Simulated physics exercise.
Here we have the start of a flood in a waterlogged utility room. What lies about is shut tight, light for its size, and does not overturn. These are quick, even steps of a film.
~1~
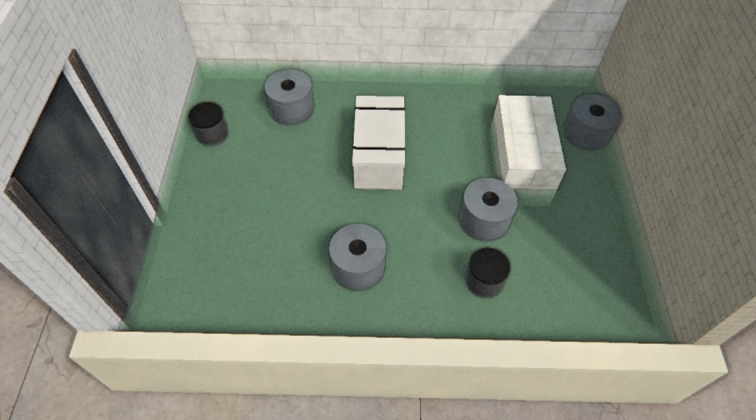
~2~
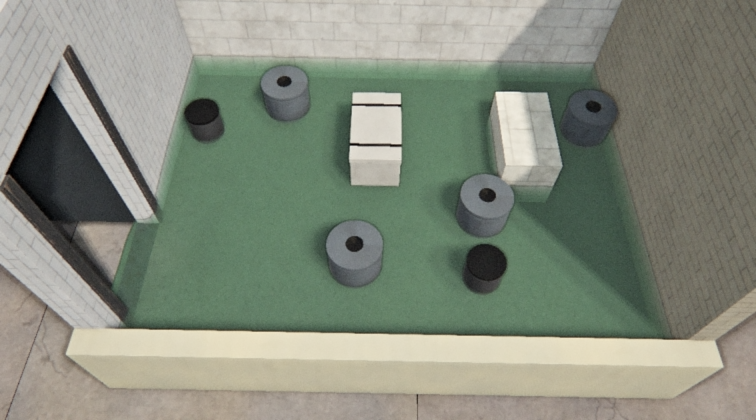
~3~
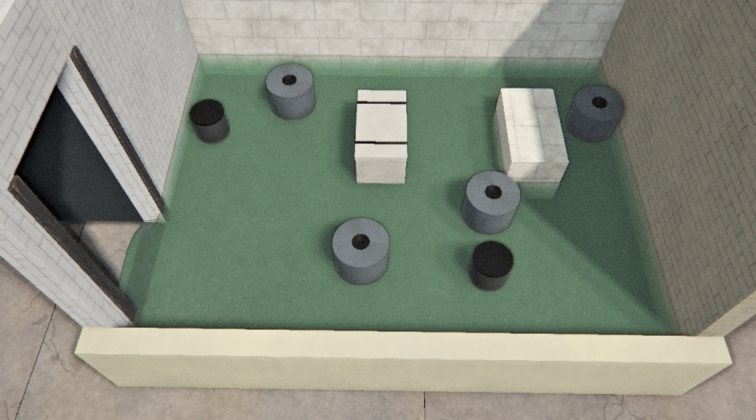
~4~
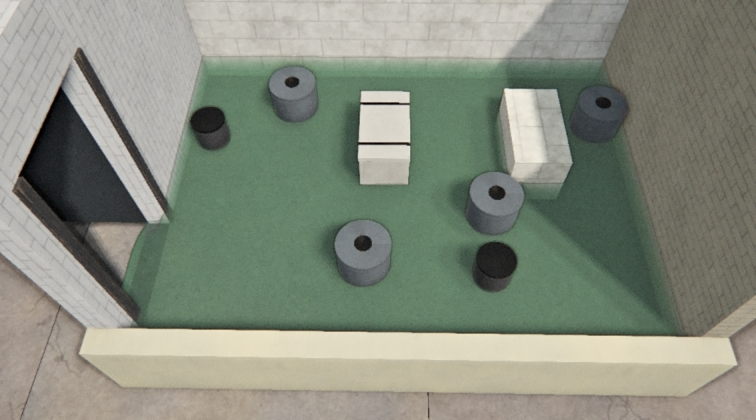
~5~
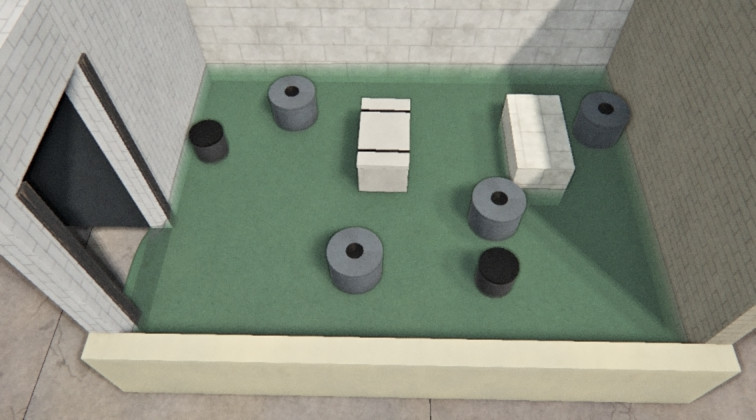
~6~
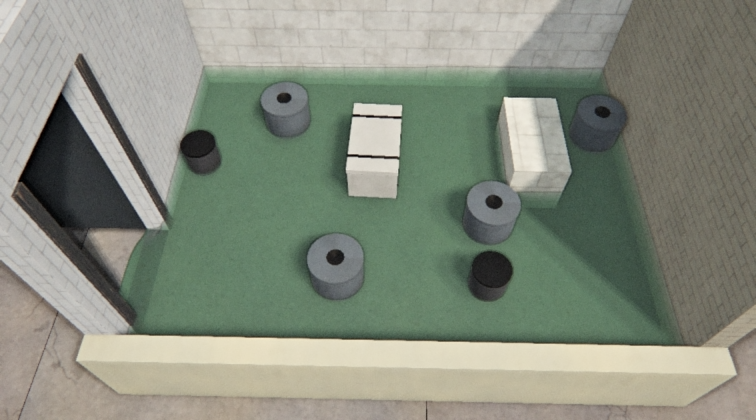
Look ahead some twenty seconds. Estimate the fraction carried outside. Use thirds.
It is two thirds or more.
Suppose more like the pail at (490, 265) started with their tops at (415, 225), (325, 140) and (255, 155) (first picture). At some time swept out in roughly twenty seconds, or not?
In that order: Gone, carried outside, gone.
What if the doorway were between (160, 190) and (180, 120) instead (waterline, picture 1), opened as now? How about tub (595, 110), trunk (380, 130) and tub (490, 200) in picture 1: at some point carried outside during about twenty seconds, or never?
In turn: Stays, yes, inside.
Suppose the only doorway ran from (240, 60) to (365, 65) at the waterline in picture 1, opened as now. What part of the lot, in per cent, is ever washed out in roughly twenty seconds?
Some 90 per cent.
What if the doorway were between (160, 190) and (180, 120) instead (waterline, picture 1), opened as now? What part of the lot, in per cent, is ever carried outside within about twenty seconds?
Roughly 60 per cent.
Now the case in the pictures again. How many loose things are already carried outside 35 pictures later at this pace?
It comes to 4.
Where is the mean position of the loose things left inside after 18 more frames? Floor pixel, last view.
Close to (361, 231).
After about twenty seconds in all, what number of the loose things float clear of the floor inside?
I count 1.
A moment on, 0 of 7 are out; 7 afloat.
Next, 2 of 7 are out; 5 afloat.
Later, 4 of 7 are out; 3 afloat.
In the end, 6 of 7 are out; 1 afloat.
